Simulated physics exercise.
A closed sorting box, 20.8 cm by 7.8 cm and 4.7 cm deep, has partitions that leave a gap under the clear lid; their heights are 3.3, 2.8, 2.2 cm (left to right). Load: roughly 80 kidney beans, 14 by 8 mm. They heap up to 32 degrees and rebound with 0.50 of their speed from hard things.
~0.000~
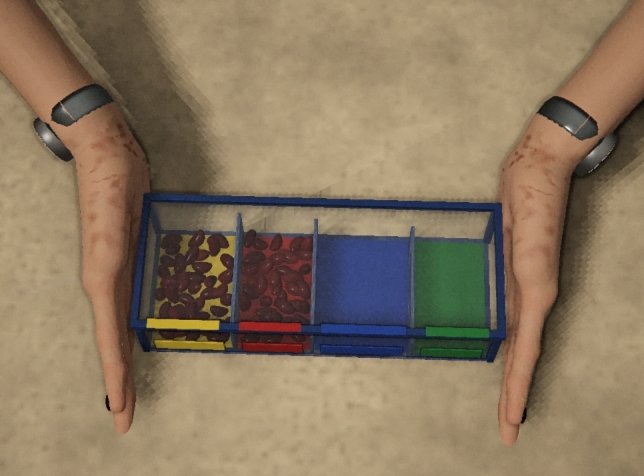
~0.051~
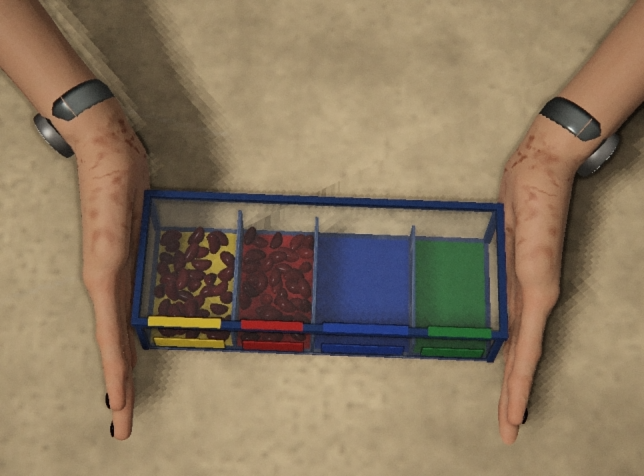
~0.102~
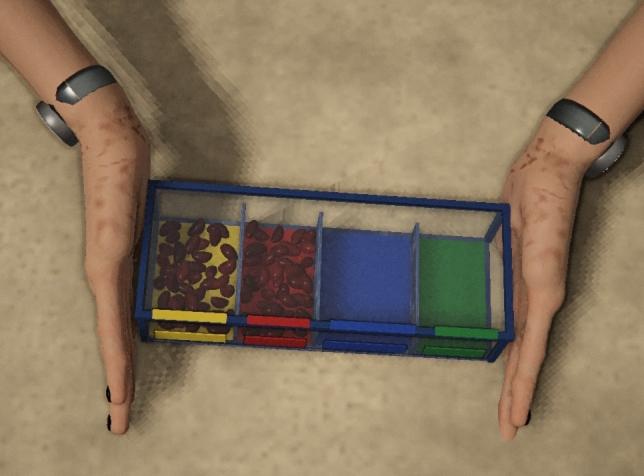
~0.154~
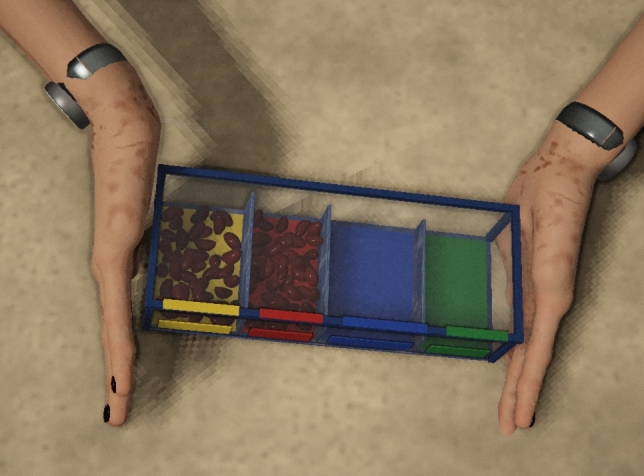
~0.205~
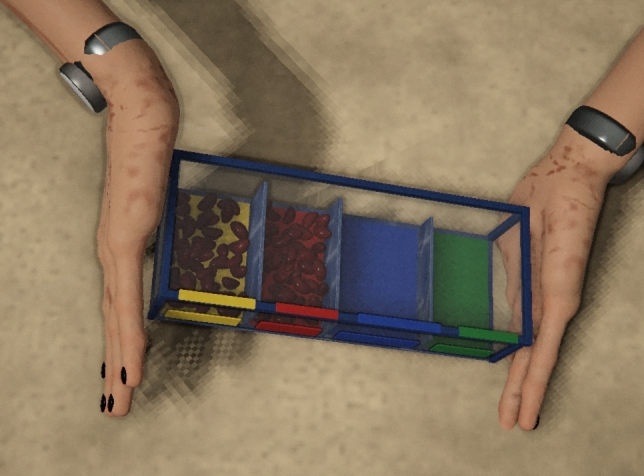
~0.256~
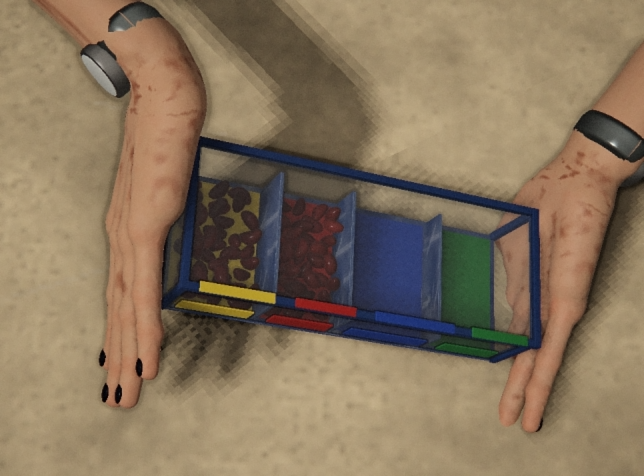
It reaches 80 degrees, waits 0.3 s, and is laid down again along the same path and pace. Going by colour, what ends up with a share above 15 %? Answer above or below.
Red above, blue below, green above, yellow above.
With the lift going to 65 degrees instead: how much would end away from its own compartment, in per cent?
About 0 per cent.
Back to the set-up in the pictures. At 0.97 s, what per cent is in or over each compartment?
Red 50; blue 5; green 10; yellow 35.
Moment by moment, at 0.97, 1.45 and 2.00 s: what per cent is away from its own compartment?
In turn: 25, 30, 30.
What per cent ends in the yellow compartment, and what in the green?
Yellow 35, green 25.
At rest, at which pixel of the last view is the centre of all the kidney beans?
Near (294, 311).
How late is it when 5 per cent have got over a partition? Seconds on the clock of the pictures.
At about 0.80 s.
After 0.97 s, tilt 80 degrees; red 50 %, blue 5 %, green 10 %, yellow 35 %.
After 1.45 s, tilt 41 degrees; red 40 %, blue 5 %, green 25 %, yellow 35 %.
Then, at 2.00 s, tilt 0 degrees; red 40 %, blue 5 %, green 25 %, yellow 35 %.
At rest (2.4 s), red 40 %, blue 5 %, green 25 %, yellow 35 %.
